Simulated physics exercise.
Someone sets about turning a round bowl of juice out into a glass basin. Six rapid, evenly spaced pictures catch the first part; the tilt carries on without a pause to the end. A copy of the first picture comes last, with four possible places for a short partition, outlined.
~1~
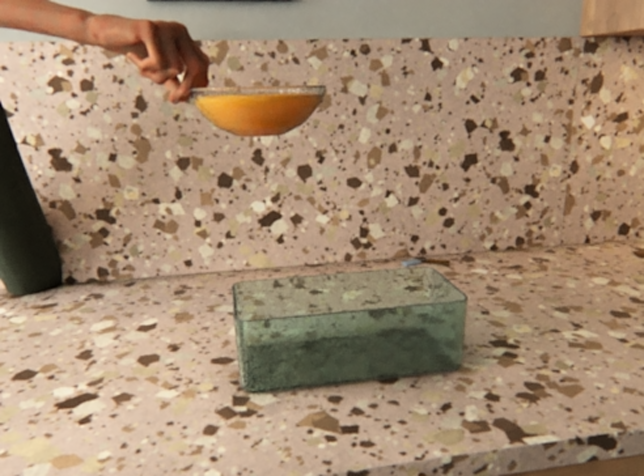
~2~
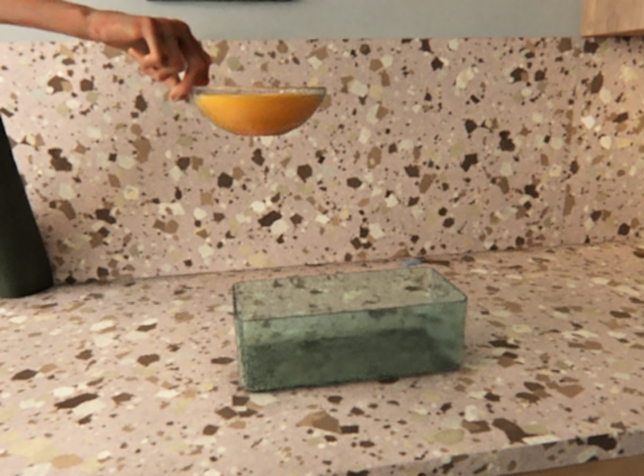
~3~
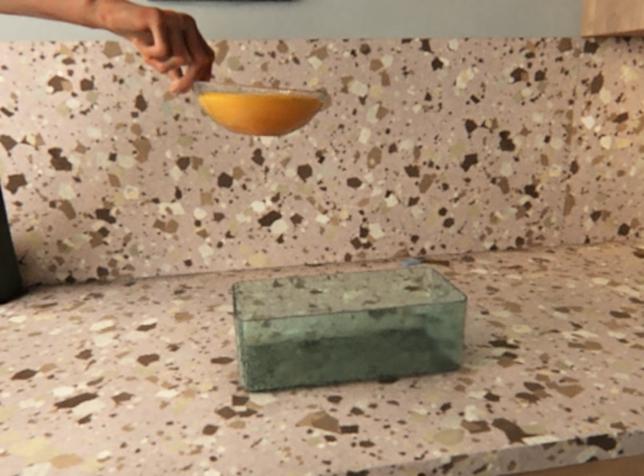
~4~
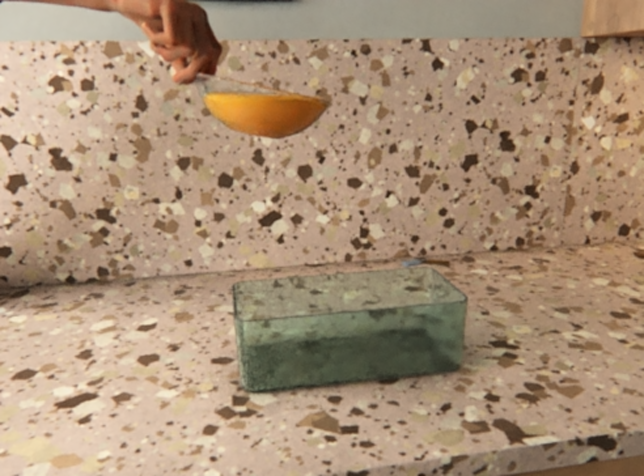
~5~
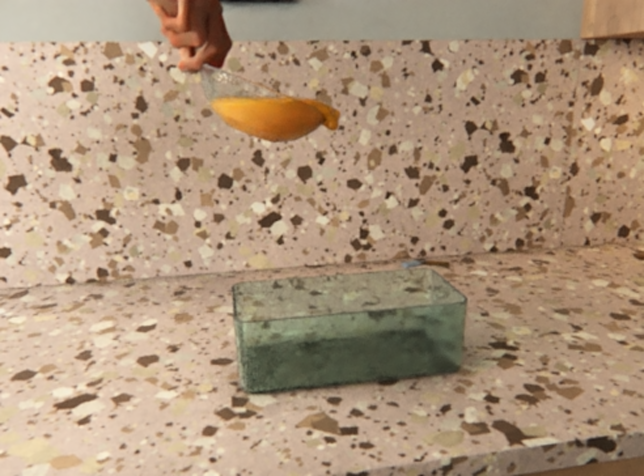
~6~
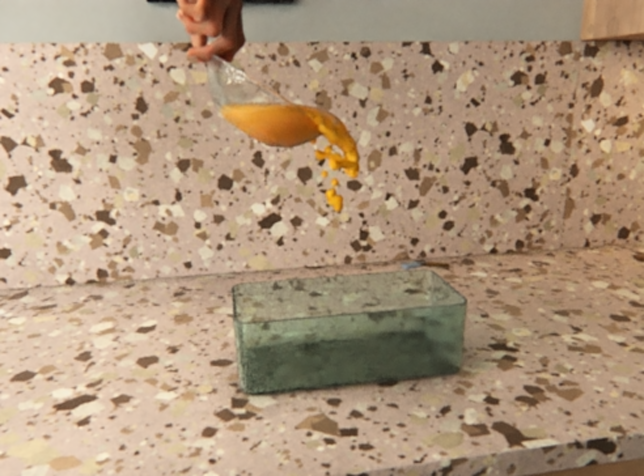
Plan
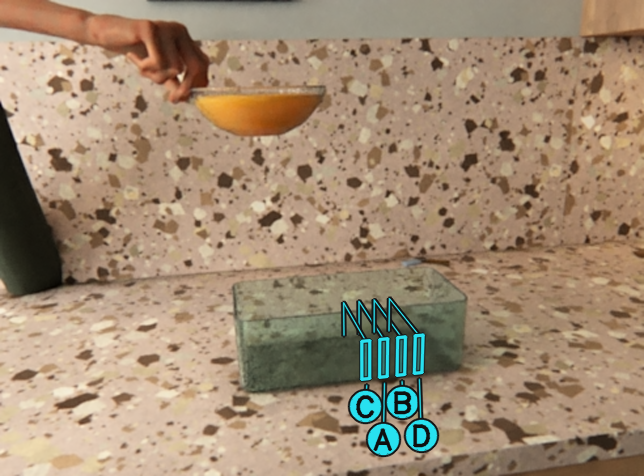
A hand tilts a clear bowl of orange juice rightward, and juice spills over its lip above a glass basin.
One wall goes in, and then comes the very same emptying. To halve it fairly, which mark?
Best: B.
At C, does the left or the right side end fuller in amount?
The right one.
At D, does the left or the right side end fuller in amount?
More ends on the left.
In cyan, A at (384, 383); B at (402, 381); C at (366, 385); D at (419, 379).
With A, about 25 % ends left of the wall and 72 % right of it; 3 % is lost outside.
With B, about 49 % ends left of the wall and 48 % right of it; 3 % is lost outside.
With C, about 12 % ends left of the wall and 85 % right of it; 3 % is lost outside.
With D, about 81 % ends left of the wall and 15 % right of it; 4 % is lost outside.
